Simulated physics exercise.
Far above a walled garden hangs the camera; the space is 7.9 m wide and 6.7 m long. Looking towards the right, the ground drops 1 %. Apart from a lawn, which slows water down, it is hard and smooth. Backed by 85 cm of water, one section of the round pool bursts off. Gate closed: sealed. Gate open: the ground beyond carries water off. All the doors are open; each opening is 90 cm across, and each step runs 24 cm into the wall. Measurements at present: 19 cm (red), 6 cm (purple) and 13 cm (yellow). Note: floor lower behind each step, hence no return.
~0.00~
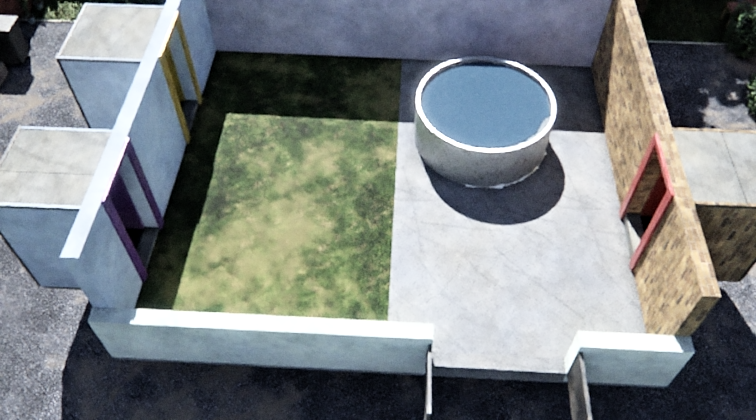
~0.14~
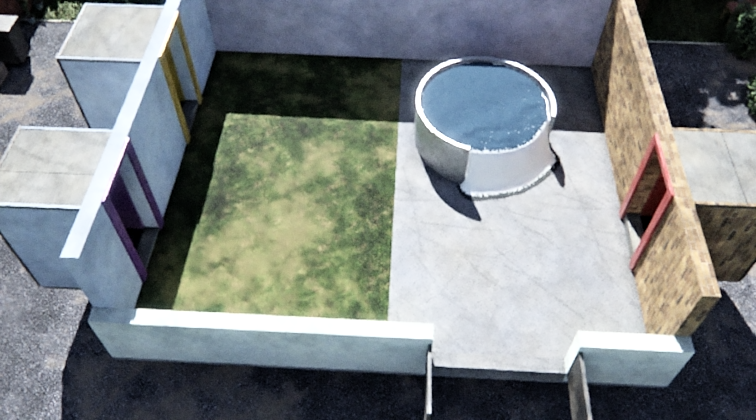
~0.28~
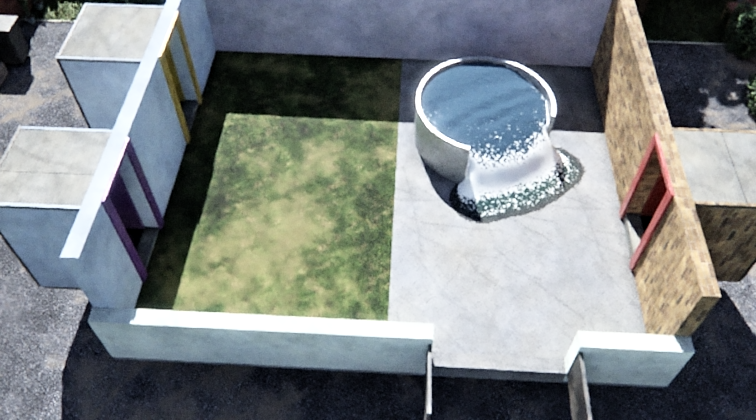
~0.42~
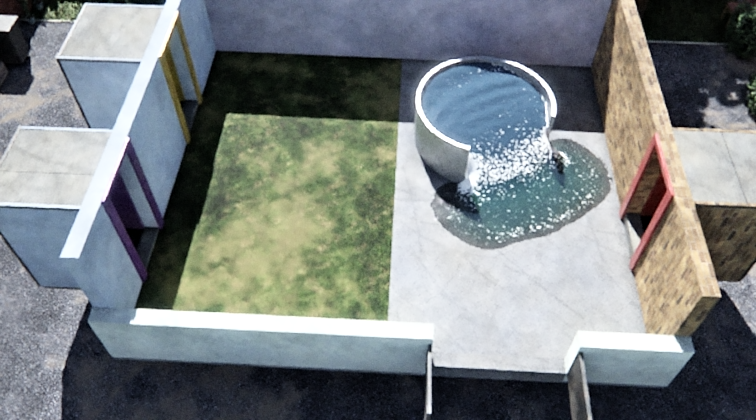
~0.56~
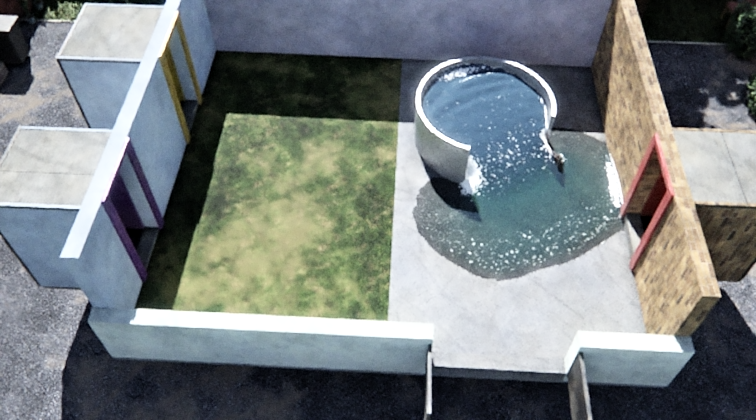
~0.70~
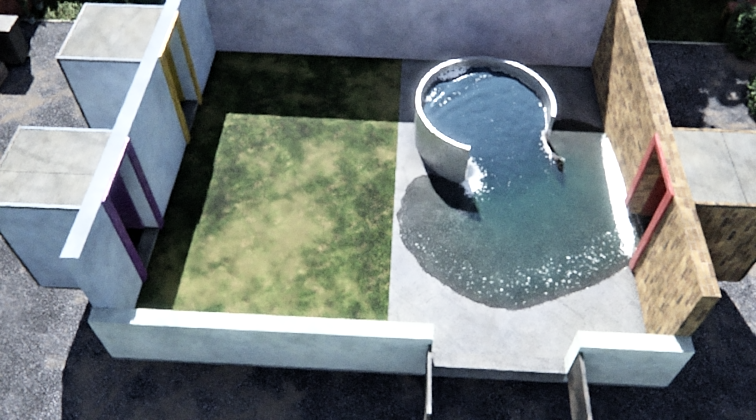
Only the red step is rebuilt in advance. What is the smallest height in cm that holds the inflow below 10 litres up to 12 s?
At least 33 cm.
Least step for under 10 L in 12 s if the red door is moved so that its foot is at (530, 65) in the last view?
About 6.5 cm.
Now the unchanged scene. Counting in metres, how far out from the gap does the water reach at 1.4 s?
Around 4.0 m from the gap.
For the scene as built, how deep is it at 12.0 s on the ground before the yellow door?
The depth there is around 2.5 cm.
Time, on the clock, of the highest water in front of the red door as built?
Near 1.6 s.
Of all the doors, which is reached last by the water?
It's the yellow door, I'd say.
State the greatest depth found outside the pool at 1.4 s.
About 62 cm at most.
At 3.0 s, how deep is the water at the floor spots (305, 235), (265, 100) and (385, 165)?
Respectively 0 cm, 0 cm and 0 cm.
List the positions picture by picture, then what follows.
The first picture shows still water, 85 cm deep, in the round pool at (485, 104); the red door at (645, 204) is dry.
In the second picture, the gap is at (517, 168), the front 0.3 m out at (474, 198); the back of the round pool holds 85 cm.
In the third picture, water pours out at (517, 170) and has run 0.8 m, to (574, 182); about 12 cm deep outside, 85 cm at the back.
In the fourth picture, the front is at (602, 193), 1.3 m from the gap at (516, 172); 3.8 m2 of floor is wet, 85 cm left at the back.
In the fifth picture, the gap is at (516, 172), the front 1.9 m out at (511, 274); the back of the round pool holds 78 cm.
In the sixth picture, the front is at (524, 303), 2.5 m from the gap at (516, 172); 9.2 m2 of floor is wet, 66 cm left at the back; water is at the red door at (645, 204).
After 1.4 s water covers 30 % of the floor, deepest (62 cm) near (643, 362); 33 cm at the red door, 20 litres in over its 19 cm step.
After 3.0 s water covers 35 % of the floor, deepest (41 cm) near (618, 361); 23 cm at the red door, 102 litres in over its 19 cm step.
After 12.0 s water covers 95 % of the floor, deepest (8 cm) near (598, 136); 6 cm at the red door, 118 litres in over its 19 cm step.
At the red door as built, the water arrived by 0.7 s and peaked near 36 cm at 1.6 s.
Run again over the same 12 s with other heights there, 25 litres in over 29 cm, 0 litres over 39 cm. The limit of 10 litres is kept from about 33 cm up.
